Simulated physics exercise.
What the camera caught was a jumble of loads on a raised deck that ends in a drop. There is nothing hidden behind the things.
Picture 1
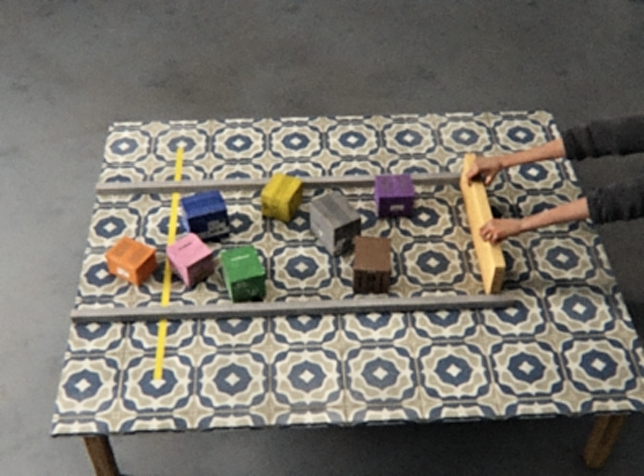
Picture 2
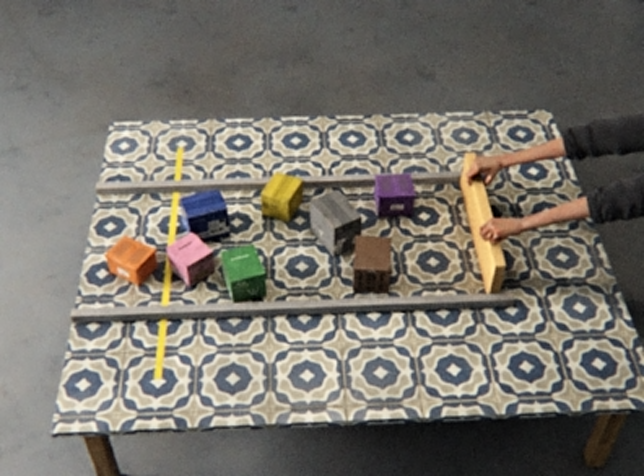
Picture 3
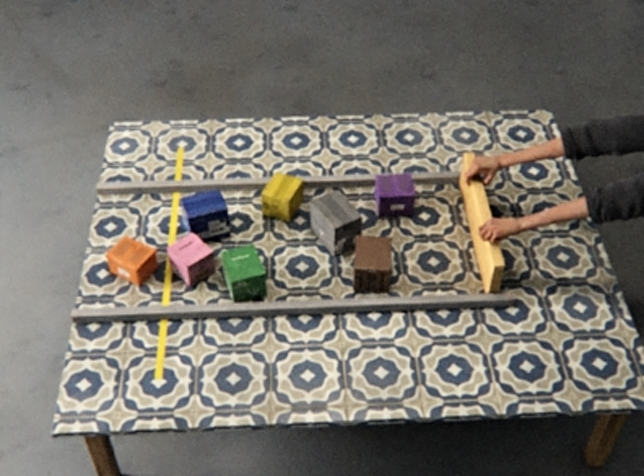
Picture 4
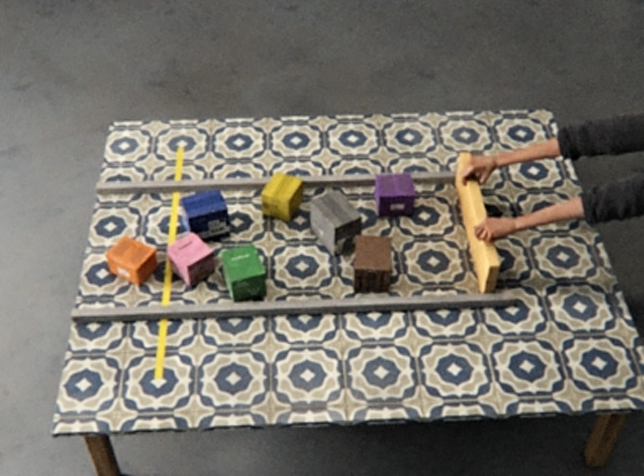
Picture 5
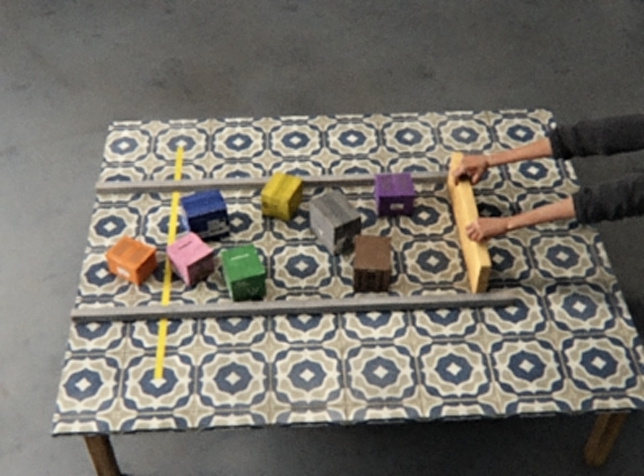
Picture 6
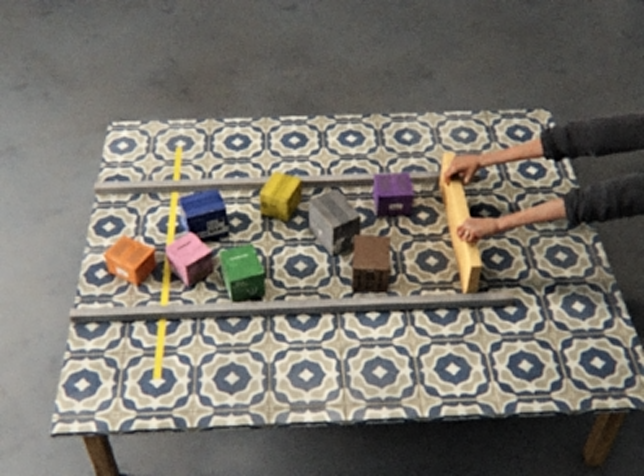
Two hands slide a wooden plank slightly left toward colored boxes on a patterned table.
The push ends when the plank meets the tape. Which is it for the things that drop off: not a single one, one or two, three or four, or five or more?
Well, the ones that get knocked off number at least one, under three.
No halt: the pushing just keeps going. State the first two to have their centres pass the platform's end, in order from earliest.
Orange tote, then pink box.
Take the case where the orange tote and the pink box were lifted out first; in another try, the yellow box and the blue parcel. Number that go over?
I'd say 0 the first time and 1 the second time.
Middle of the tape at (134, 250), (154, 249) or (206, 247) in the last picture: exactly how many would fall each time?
Respectively 5, 2 and 0.
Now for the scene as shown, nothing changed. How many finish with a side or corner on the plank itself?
Contact count: 3.
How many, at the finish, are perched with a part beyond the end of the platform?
The tally is 1.
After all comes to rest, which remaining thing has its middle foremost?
Nearest at the end: The pink box.
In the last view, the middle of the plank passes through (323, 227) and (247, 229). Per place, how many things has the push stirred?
The first number is 4, the next one 8.
Soon after, none off yet; orange tote at rest near (131, 261); pink box at rest near (190, 259); blue parcel at rest near (204, 217).
After that, none off yet; orange tote moving near (129, 261); pink box displaced a little near (173, 257); blue parcel displaced a little near (182, 221).
In the end, the number that fall off is one or two; gone, orange tote.
